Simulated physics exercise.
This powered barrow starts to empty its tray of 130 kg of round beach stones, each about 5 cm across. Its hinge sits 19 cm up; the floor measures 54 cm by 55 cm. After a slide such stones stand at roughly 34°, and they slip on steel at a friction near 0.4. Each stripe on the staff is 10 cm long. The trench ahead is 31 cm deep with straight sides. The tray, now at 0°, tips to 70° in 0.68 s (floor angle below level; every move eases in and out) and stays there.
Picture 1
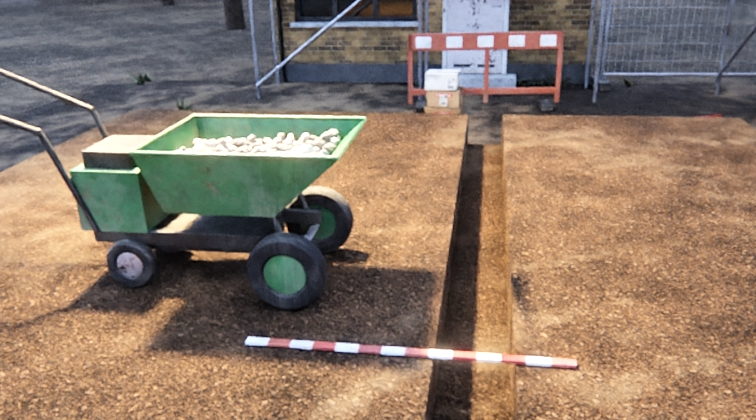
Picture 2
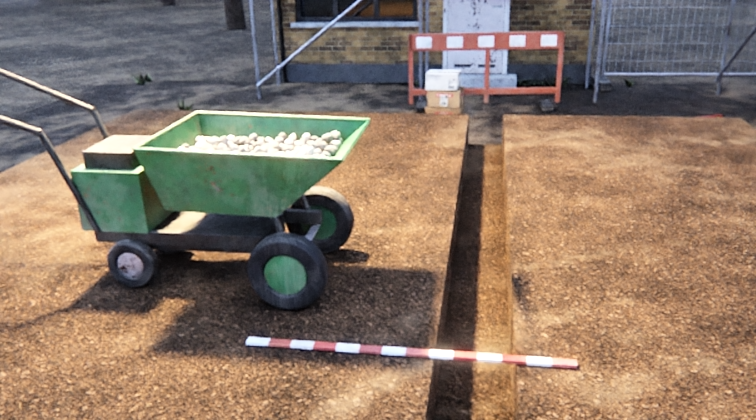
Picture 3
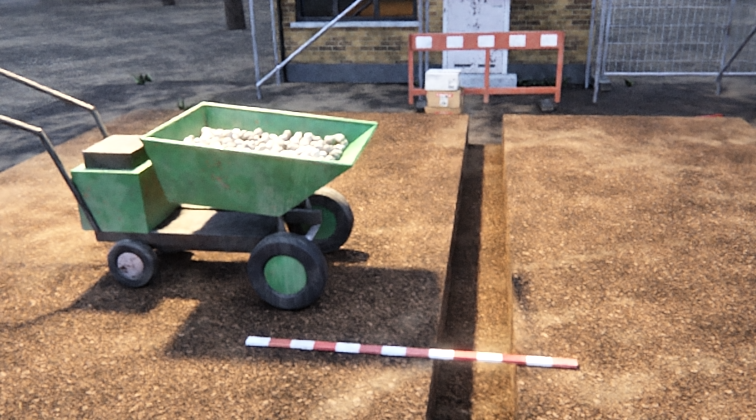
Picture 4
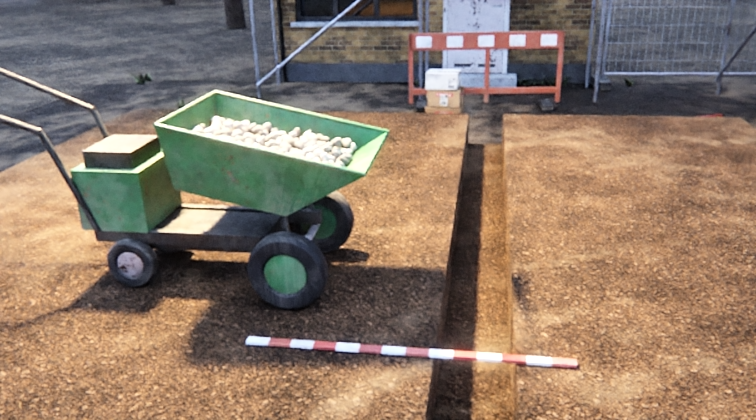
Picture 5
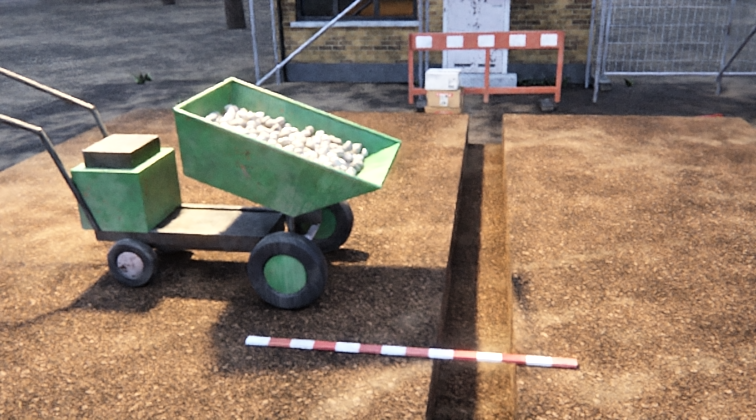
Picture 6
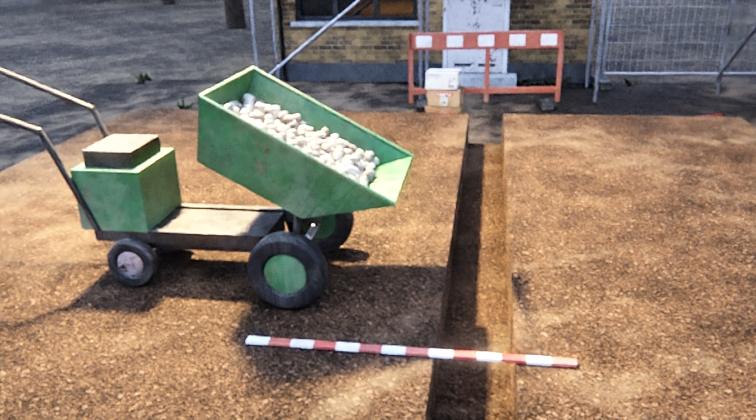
On bare brown ground beside a trench, a green barrow's stone-filled tray tilts steadily rightward.
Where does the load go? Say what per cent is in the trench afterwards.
About 94 per cent.
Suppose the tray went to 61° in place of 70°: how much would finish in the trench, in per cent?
In that case some 90 per cent.
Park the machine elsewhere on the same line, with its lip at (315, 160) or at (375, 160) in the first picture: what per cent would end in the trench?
About 80 and 60 per cent.
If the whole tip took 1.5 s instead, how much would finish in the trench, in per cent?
Then about 100 per cent.
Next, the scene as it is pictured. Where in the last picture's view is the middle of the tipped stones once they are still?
Around (480, 323).
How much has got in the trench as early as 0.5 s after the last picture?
Some 30 per cent.
Then, 0.2 s after the last picture the floor is at 59°, 100 % in the tray; the foremost stones are at (408, 233).
Then, 0.5 s after the last picture the floor is at 70°, 70 % in the tray, 2 % short of the trench, 28 % in the trench; the foremost stones are at (501, 328).
Then, 0.8 s after the last picture the floor is at 70°, 7 % in the tray, 2 % short of the trench, 85 % in the trench, 6 % past the trench; the foremost stones are at (598, 281).
Then, 2.8 s after the last picture the floor is at 70°, 0 % in the tray, 94 % in the trench, 6 % past the trench; the foremost stones are at (719, 280).
